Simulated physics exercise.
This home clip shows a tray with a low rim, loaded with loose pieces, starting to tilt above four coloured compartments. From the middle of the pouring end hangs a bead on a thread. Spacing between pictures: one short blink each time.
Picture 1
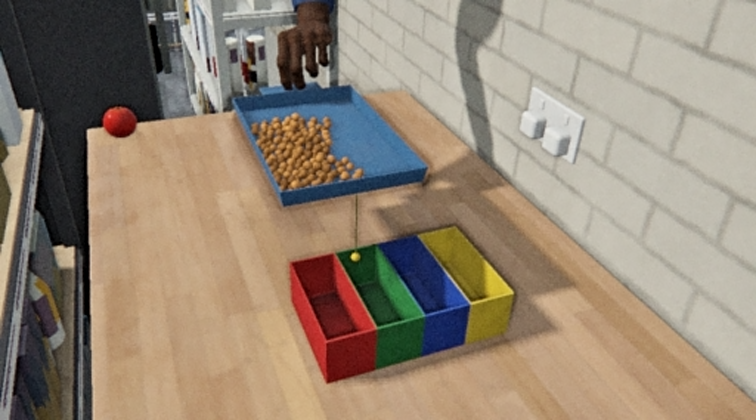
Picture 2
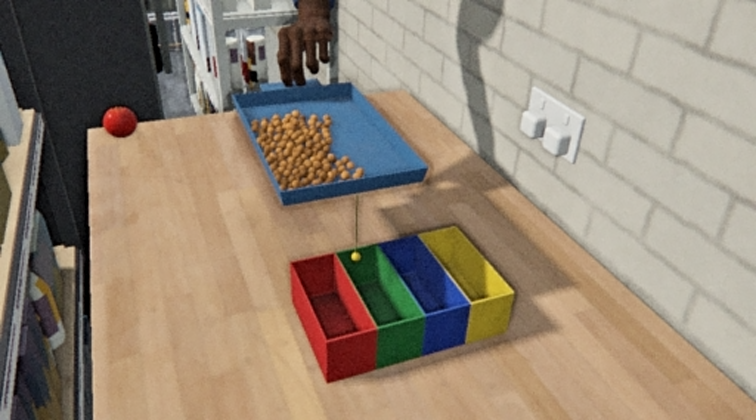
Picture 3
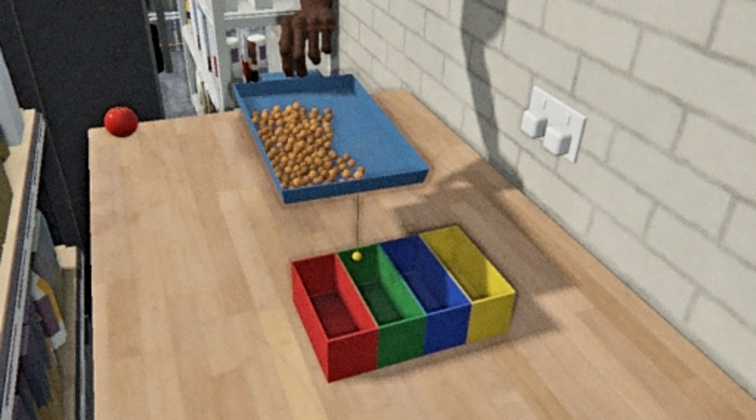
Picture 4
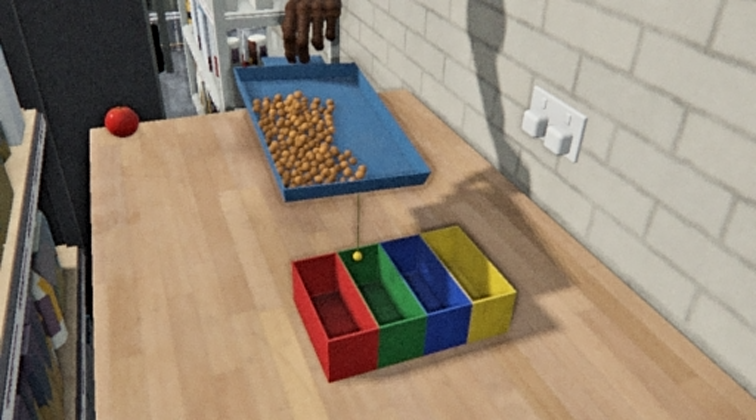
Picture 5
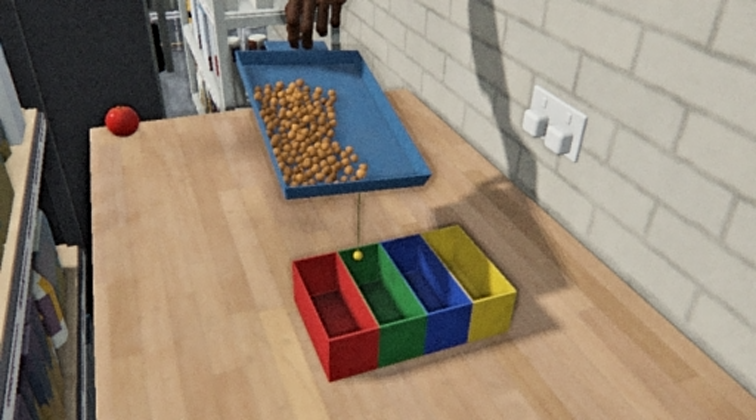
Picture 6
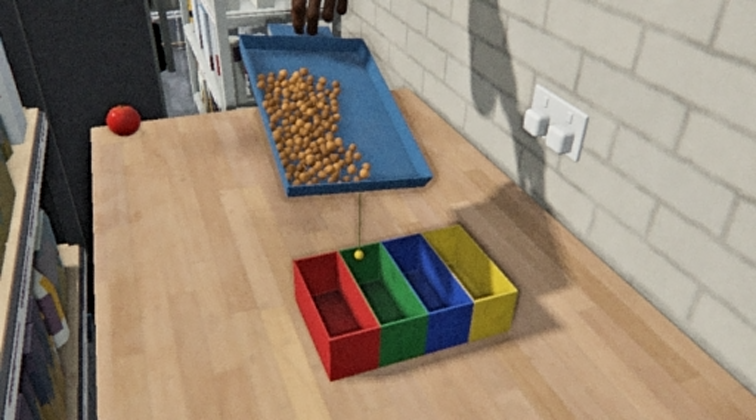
A hand raises the far end of a blue tray of chickpeas behind four coloured compartments.
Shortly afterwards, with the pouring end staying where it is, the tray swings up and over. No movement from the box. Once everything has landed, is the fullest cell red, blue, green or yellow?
It is the blue cell.
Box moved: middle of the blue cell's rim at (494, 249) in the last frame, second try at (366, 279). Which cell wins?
It would be the cell in red the first time and yellow the second time.
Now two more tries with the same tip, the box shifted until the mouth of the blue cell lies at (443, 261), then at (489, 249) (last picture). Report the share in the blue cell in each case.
The first try gives 30 per cent, the second 0 per cent.
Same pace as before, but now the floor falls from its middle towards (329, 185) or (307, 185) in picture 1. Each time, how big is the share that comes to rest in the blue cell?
I'd put it at some 0 % and then some 0 %.
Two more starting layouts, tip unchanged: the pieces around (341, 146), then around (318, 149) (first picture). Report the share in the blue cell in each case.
First case: Some 50 %; second case: Some 50 %.
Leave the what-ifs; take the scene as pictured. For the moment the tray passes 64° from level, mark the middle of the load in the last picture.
Somewhere around pixel (374, 155) in the last picture.
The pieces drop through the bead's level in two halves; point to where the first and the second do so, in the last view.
The leading part at (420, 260), the rest of it at (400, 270).
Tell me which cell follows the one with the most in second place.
The answer would be the cell in green.
Soon after the last picture, tray tipped steeply; nearly all on the tray; a stray few in the yellow cell; a stray few falling or outside the box.
A little later, tray tipped past a quarter turn; nearly all on the tray; a small part in the blue cell; a stray few in the yellow cell; a stray few falling or outside the box.
Later still, tray tipped past a quarter turn; about half in the blue cell; about a third in the green cell; a small part in the yellow cell; a stray few in the red cell; a stray few falling or outside the box.
At rest, tray tipped past a quarter turn; about half in the blue cell; about a third in the green cell; a small part in the yellow cell; a stray few in the red cell; a stray few outside the box.
